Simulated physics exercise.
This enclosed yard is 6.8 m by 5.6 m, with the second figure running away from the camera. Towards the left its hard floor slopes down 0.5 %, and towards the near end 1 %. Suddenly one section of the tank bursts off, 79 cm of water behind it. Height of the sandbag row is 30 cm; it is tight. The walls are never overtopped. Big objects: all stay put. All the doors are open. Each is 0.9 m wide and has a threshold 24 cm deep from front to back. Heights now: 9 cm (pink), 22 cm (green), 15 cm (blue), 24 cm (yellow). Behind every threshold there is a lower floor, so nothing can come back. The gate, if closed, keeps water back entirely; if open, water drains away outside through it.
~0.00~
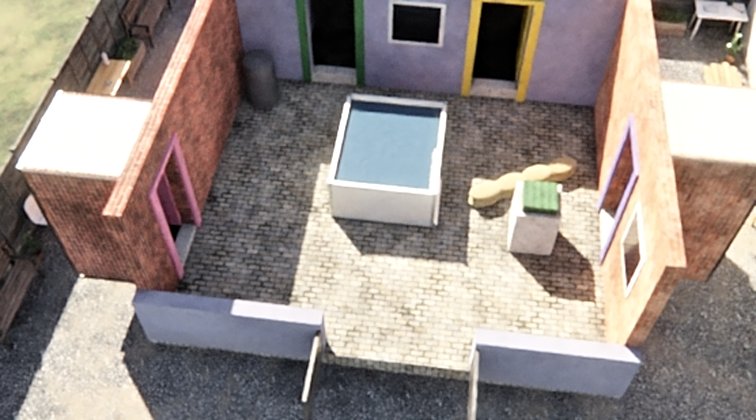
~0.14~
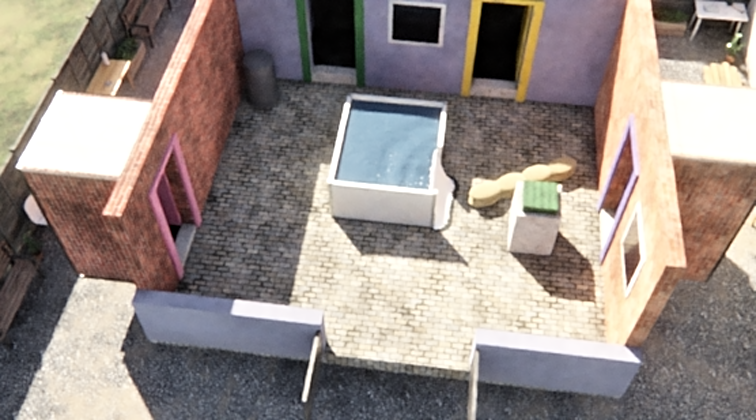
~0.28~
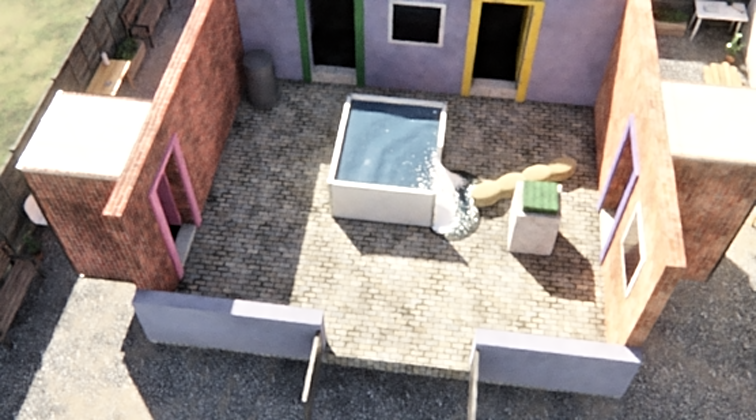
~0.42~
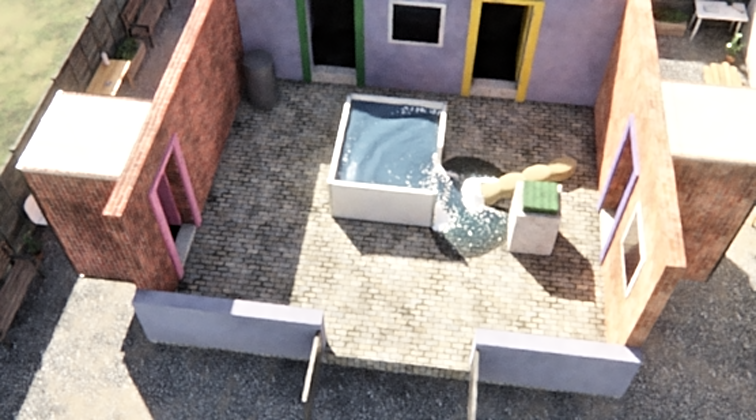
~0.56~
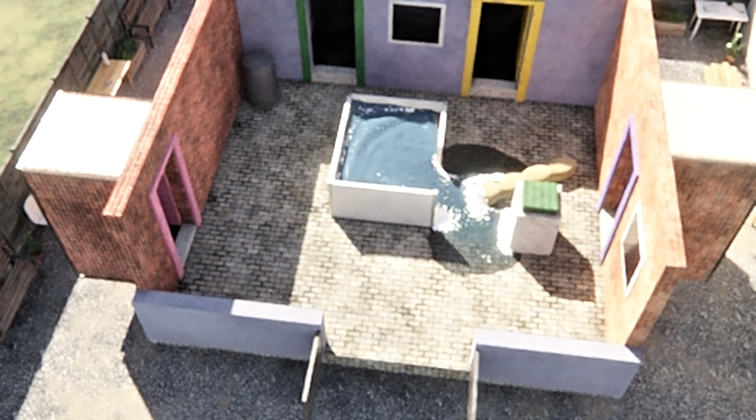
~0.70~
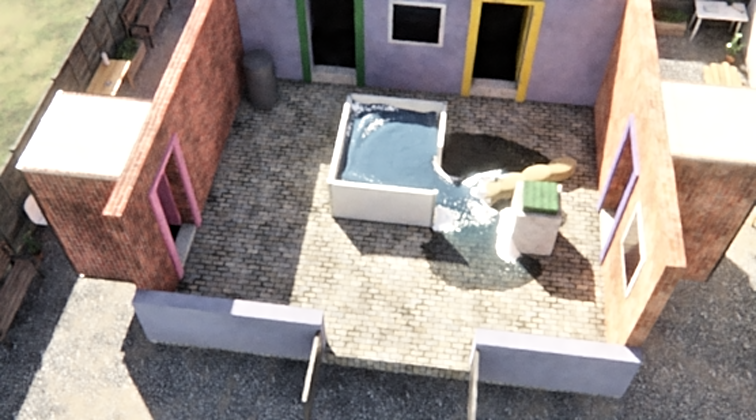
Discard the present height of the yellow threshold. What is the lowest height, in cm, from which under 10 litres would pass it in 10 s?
11.5 cm.
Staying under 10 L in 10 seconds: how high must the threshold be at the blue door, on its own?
The blue door needs around 16 cm.
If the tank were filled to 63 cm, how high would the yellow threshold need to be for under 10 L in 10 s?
Around 8.5 cm high.
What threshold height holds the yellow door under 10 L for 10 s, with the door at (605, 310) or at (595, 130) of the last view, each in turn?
Minimums: About 15 cm and 19 cm.
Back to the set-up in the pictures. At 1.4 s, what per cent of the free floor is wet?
Approximately 30 % of the floor.
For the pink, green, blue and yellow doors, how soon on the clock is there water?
Arrival times - pink: 8.0 s; green: 4.5 s; blue: 1.5 s; yellow: 1.6 s.
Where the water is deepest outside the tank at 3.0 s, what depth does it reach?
I'd put it near 32 cm.
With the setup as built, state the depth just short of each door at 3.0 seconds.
In cm: Pink 0, green 0, blue 9, yellow 10.
After 1.4 s water covers 30 % of the floor, deepest (50 cm) near (467, 205); it has not reached the yellow door.
After 3.0 s water covers 40 % of the floor, deepest (32 cm) near (467, 205); 10 cm at the yellow door, 0 litres in over its 24 cm threshold.
After 10.0 s water covers 85 % of the floor, deepest (12 cm) near (452, 142); 5 cm at the yellow door, 0 litres in over its 24 cm threshold.
At the yellow door as built, the water arrived by 1.7 s and peaked near 15 cm at 2.2 s.
With a threshold of 9.5 cm, 24 litres would have come in within the 10 s; with 13 cm, 4 litres. So under 10 litres takes about 11.5 cm.
